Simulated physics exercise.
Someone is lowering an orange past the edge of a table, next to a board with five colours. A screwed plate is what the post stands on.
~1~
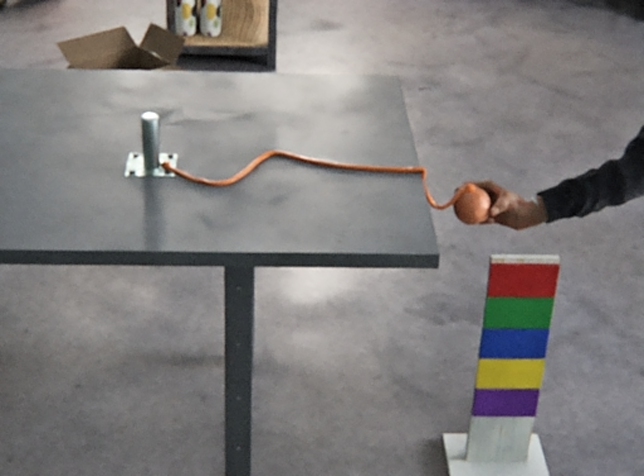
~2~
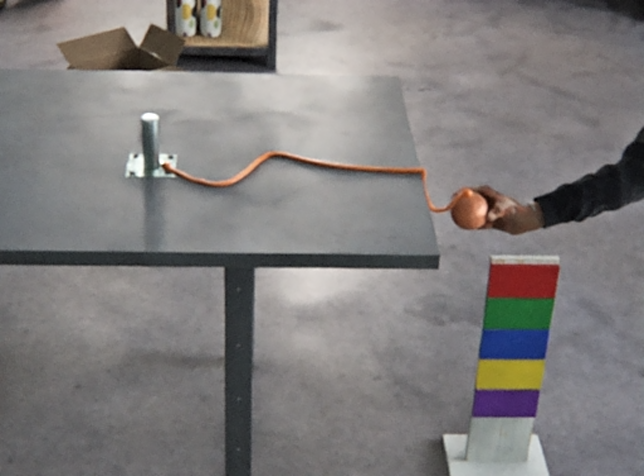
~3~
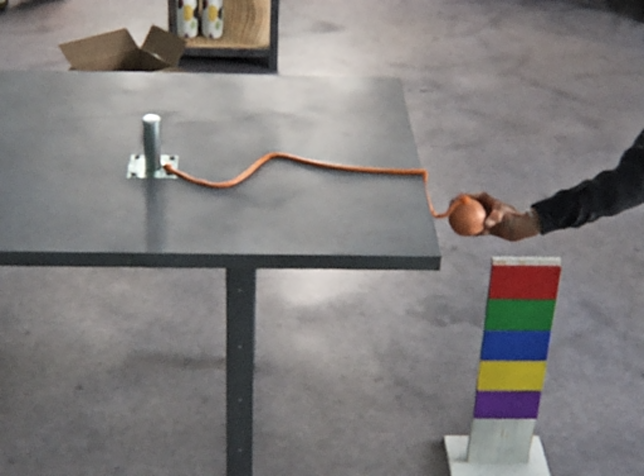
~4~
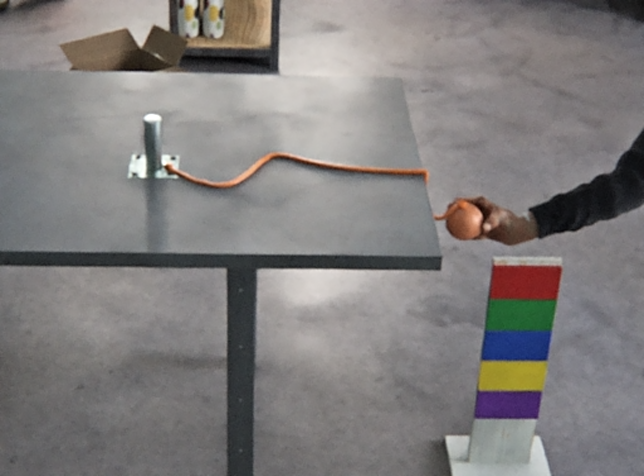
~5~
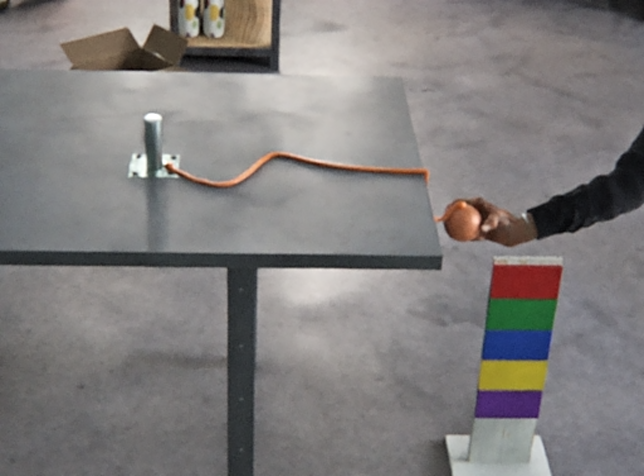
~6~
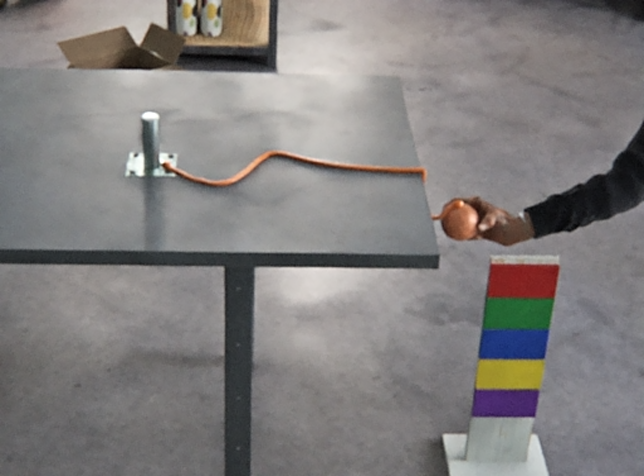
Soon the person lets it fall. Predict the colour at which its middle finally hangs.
Prediction: Green.
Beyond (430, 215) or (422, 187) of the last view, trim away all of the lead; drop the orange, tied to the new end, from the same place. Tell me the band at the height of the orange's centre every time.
Red; higher than all five.
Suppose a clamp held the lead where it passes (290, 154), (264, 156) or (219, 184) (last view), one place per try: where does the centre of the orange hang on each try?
First try (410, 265), second try (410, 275), third try (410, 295).
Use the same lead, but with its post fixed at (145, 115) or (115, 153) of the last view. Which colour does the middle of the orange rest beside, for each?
Answer, in order: Red, red.
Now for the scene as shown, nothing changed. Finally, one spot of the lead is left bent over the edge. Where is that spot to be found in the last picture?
You'll find it close to (367, 169).
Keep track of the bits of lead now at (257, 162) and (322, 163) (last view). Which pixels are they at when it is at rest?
Roughly (297, 168) for the first and (377, 171) for the second.
A little later, orange near (444, 303); level with green.
Next, orange near (378, 311); level with green.
Later still, orange near (413, 312); level with green.
When it is over, orange near (414, 316); level with green. Its middle rests at the green band.
